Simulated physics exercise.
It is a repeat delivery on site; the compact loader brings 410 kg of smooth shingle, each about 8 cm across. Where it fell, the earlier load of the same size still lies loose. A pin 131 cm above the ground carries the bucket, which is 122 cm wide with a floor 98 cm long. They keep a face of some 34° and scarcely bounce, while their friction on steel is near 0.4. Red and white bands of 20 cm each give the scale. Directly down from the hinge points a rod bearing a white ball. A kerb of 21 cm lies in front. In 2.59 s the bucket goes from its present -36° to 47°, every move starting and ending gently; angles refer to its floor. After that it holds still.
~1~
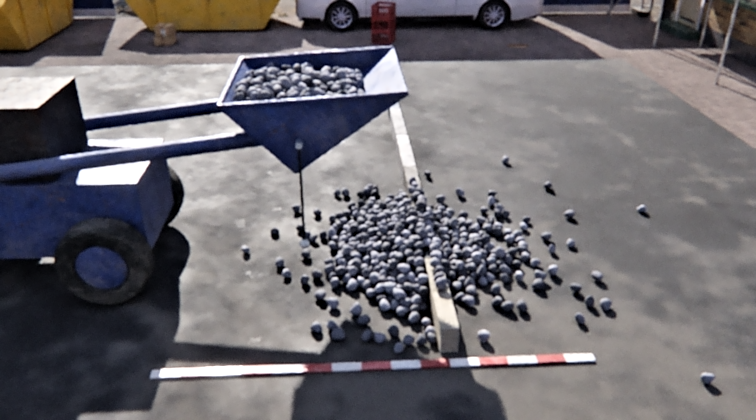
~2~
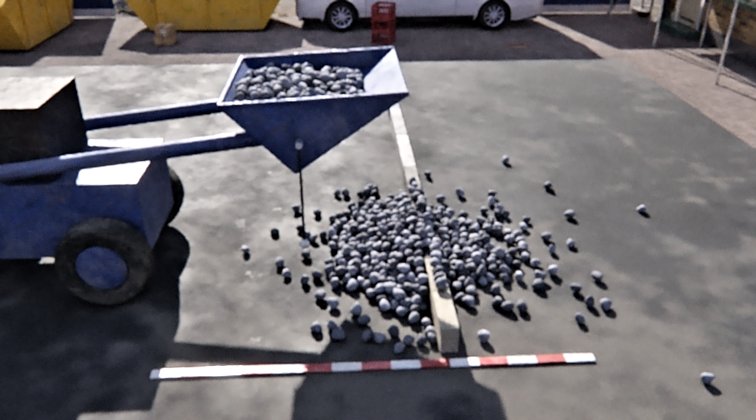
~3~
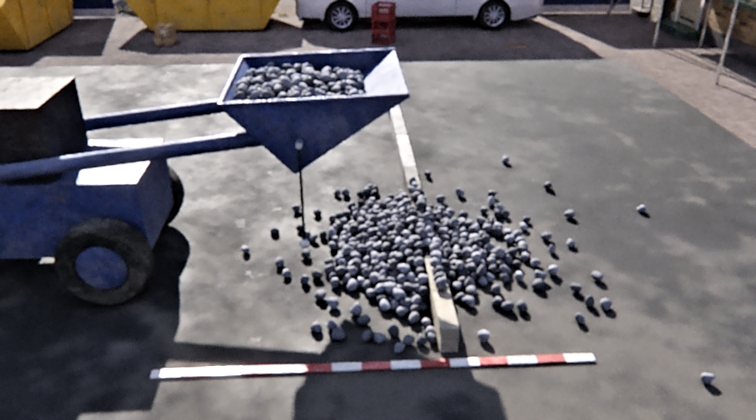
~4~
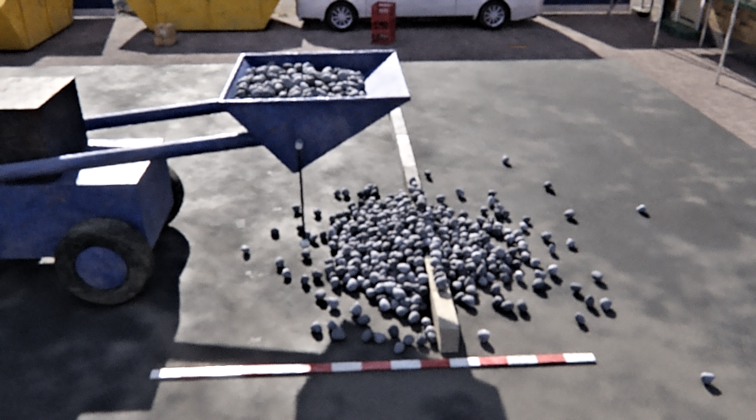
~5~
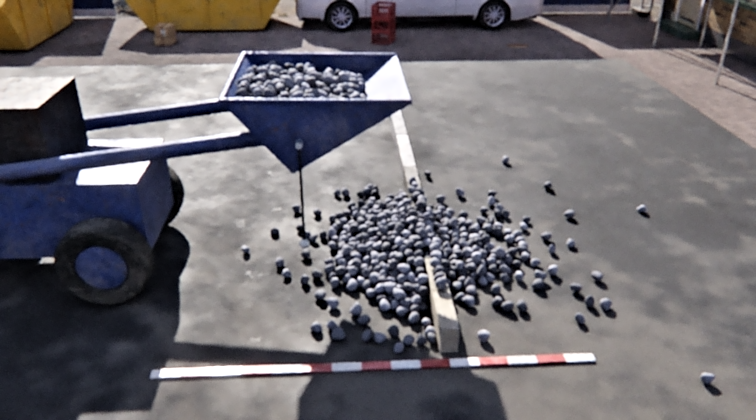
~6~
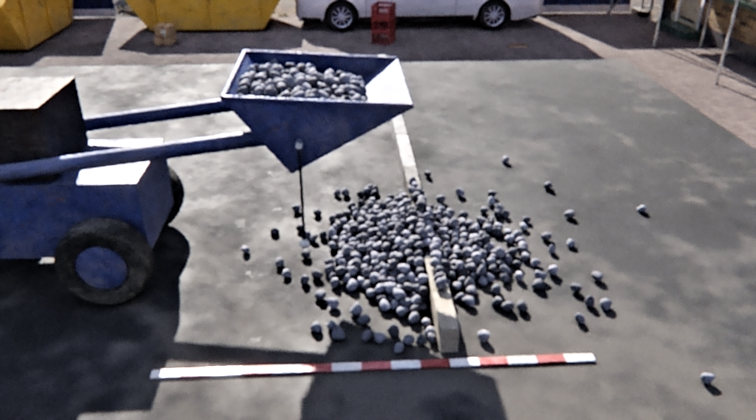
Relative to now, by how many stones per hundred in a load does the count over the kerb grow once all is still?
It grows by roughly 34 per hundred.
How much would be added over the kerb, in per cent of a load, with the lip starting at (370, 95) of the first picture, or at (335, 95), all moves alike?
About 5 per cent from the first spot and 0 per cent from the second.
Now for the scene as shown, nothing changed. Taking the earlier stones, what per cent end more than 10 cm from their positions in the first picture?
I'd say roughly 20 per cent of them.
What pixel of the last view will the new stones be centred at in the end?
The middle ends up near (402, 239).
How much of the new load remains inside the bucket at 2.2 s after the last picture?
Estimate: 0 % remaining inside, roughly.
Then, 1.5 s after the last picture the floor is at 34°; in per cent of one load, 78 in the bucket, 94 on this side of the kerb, 28 over the kerb; the foremost stones are at (600, 255).
Then, 2.2 s after the last picture the floor is at 47°; in per cent of one load, 0 in the bucket, 142 on this side of the kerb, 57 over the kerb; the foremost stones are at (600, 255).
Then, 2.6 s after the last picture the floor is at 47°; in per cent of one load, 0 in the bucket, 139 on this side of the kerb, 60 over the kerb; the foremost stones are at (594, 247).
Then, 5.3 s after the last picture the floor is at 47°; in per cent of one load, 0 in the bucket, 138 on this side of the kerb, 61 over the kerb; the foremost stones are at (594, 247). Net gain over the kerb, 34.
